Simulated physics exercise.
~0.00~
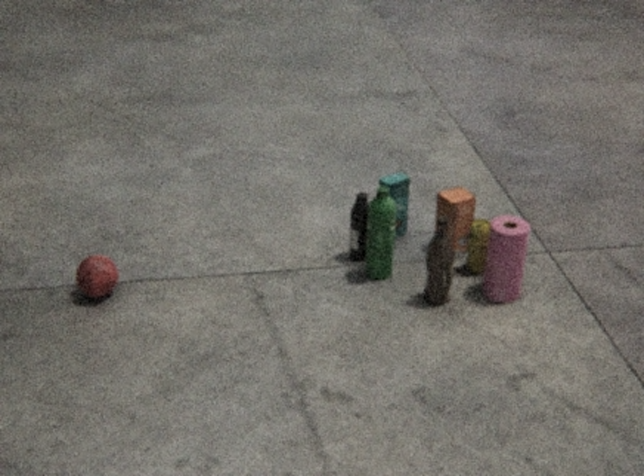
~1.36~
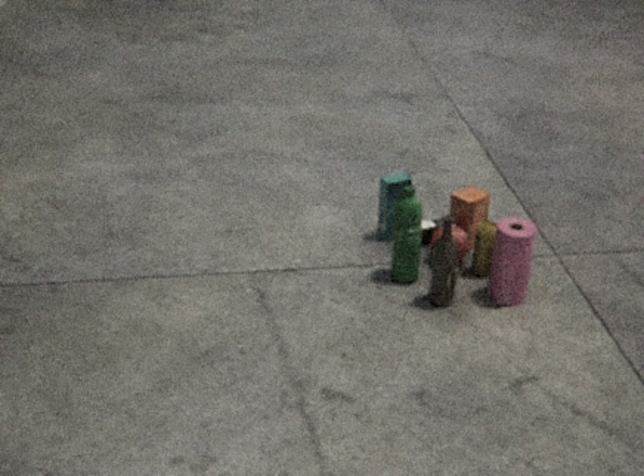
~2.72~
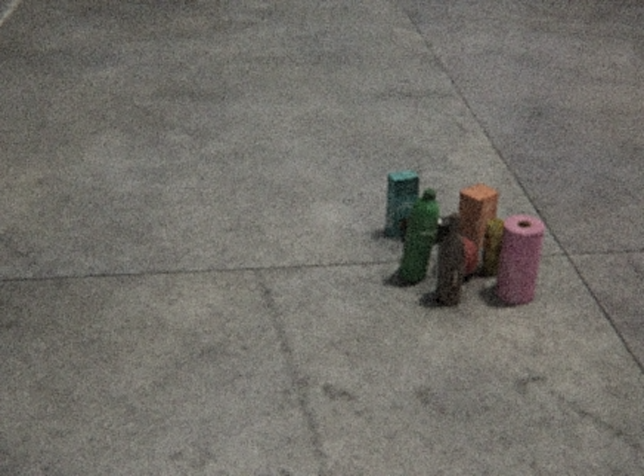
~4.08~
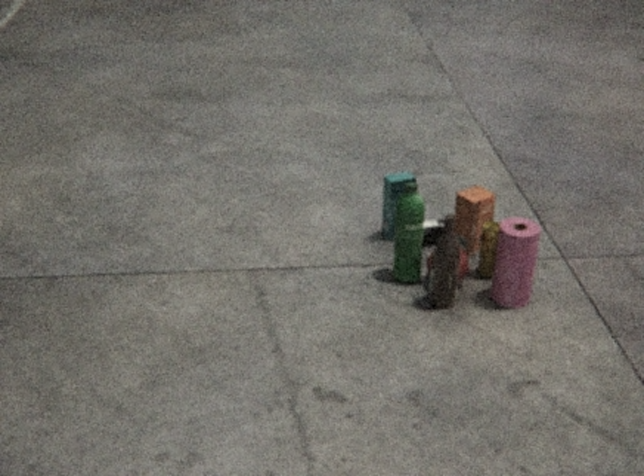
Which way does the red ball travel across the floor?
It travels to the right, from the open floor into the group of standing objects.
